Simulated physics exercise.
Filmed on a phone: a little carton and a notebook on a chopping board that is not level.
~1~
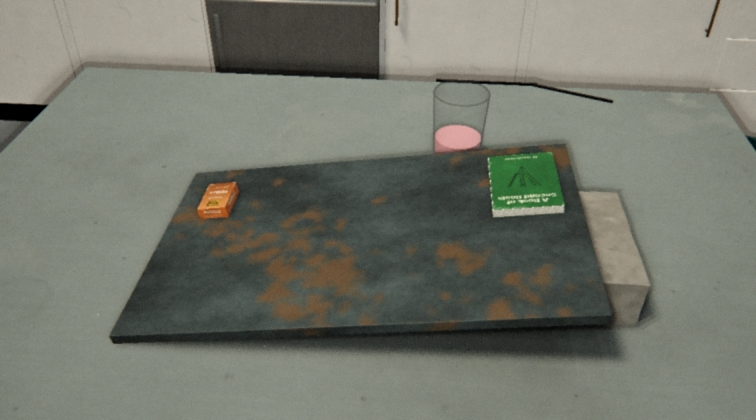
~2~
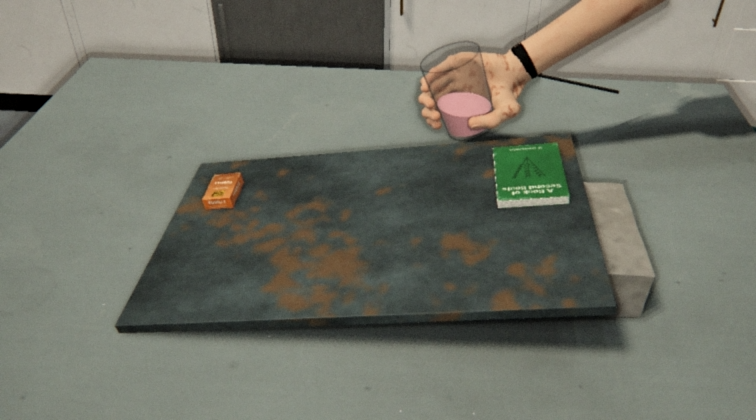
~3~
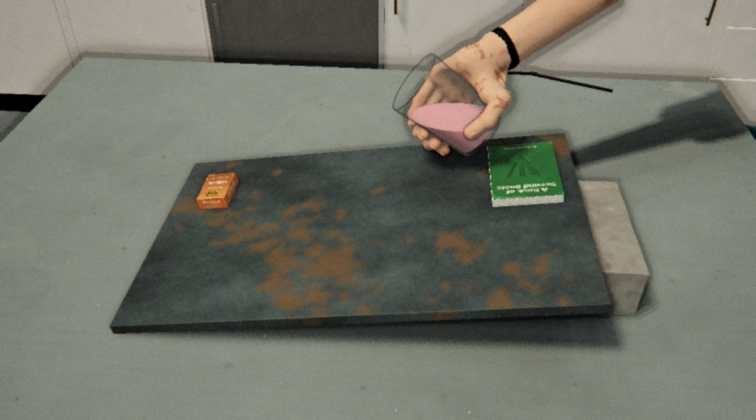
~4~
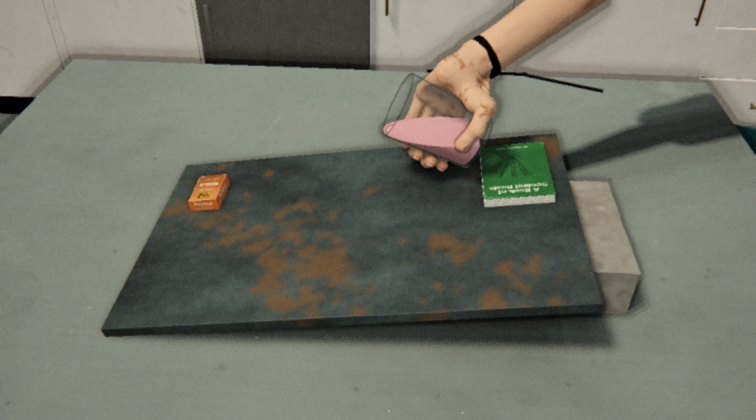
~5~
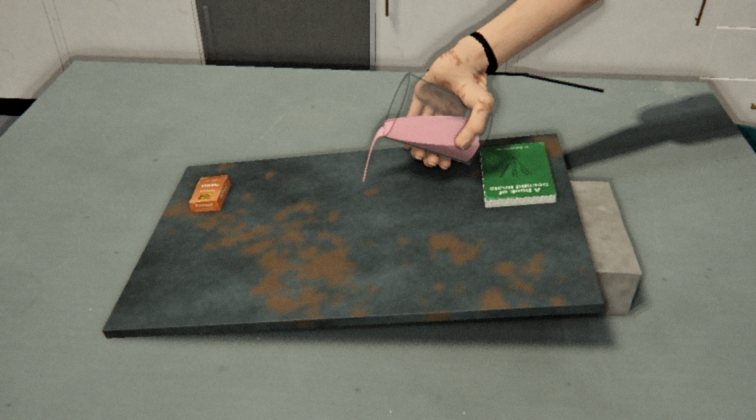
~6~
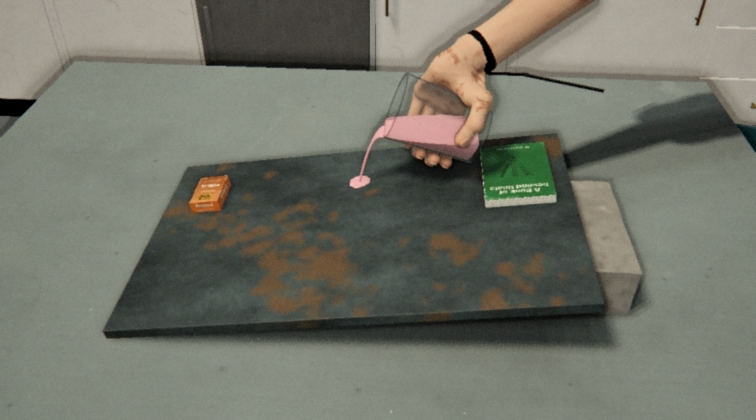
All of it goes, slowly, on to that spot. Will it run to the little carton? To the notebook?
The little carton ends up in the puddle; the notebook remains untouched.
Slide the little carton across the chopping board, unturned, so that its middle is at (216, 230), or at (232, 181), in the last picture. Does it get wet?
One: It escapes. Two: It gets wet.
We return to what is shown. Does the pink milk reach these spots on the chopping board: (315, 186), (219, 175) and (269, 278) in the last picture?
In turn: Reached, reached, untouched.
A moment on, it runs down to the left; the little carton is reached; the notebook is untouched.
Further on, it runs down to the left and off the end; the little carton is reached; the notebook is untouched.
When it is over, it runs down to the left and off the end; the little carton is reached; the notebook is untouched.
